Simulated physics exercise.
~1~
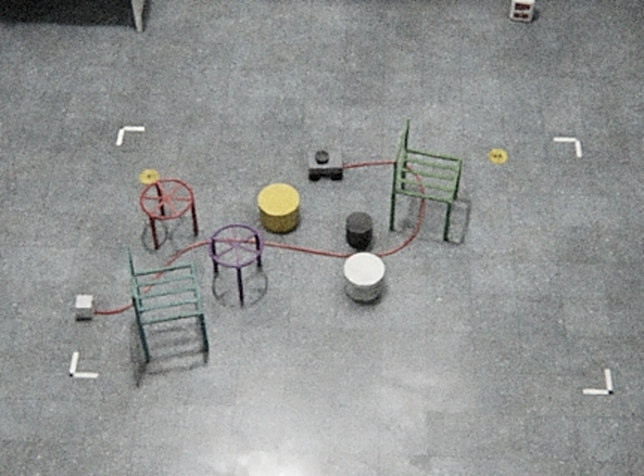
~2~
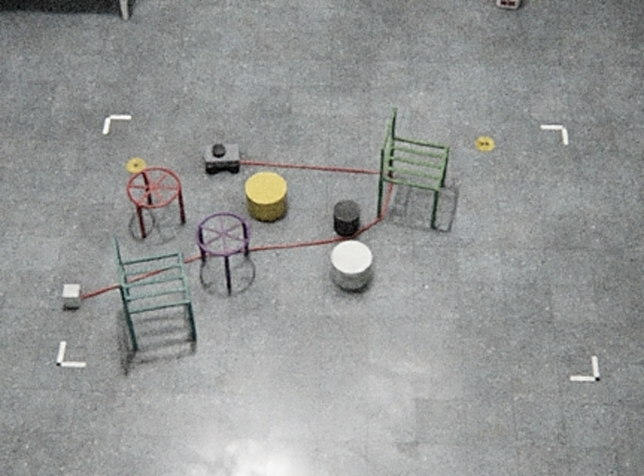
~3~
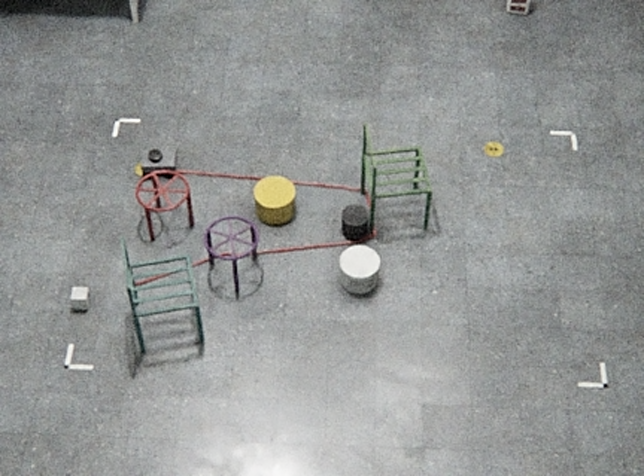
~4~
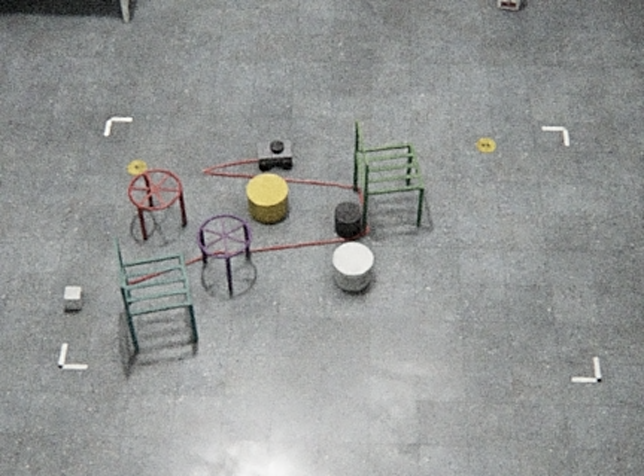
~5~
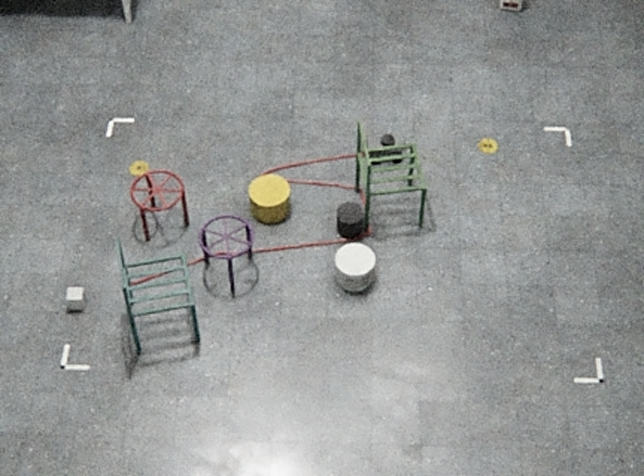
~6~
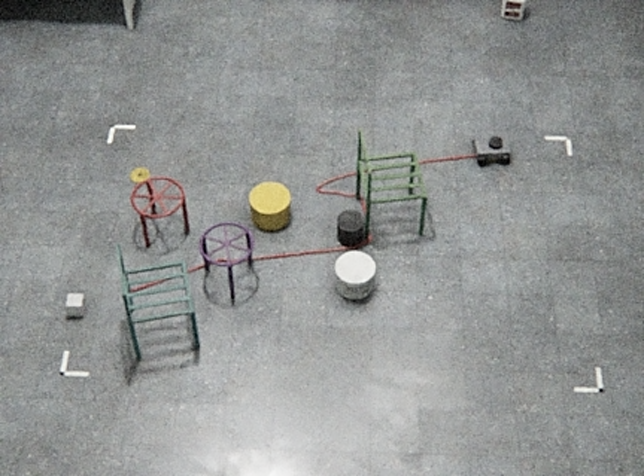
A small dark cart trails a red cord across a grey tiled floor marked with white tape corners, seen from high above by a slightly swaying camera. The cord winds from a small pale block at left, past a teal chair, purple and red stools, a yellow bucket and black and white bins, to a green chair at right. The cart moves left to a yellow mark by the red stool, drawing the cord tight, shifting the green chair slightly left and pulling the plug out. It then turns back right, passes behind the green chair and ends near the right-hand yellow mark, cord trailing.
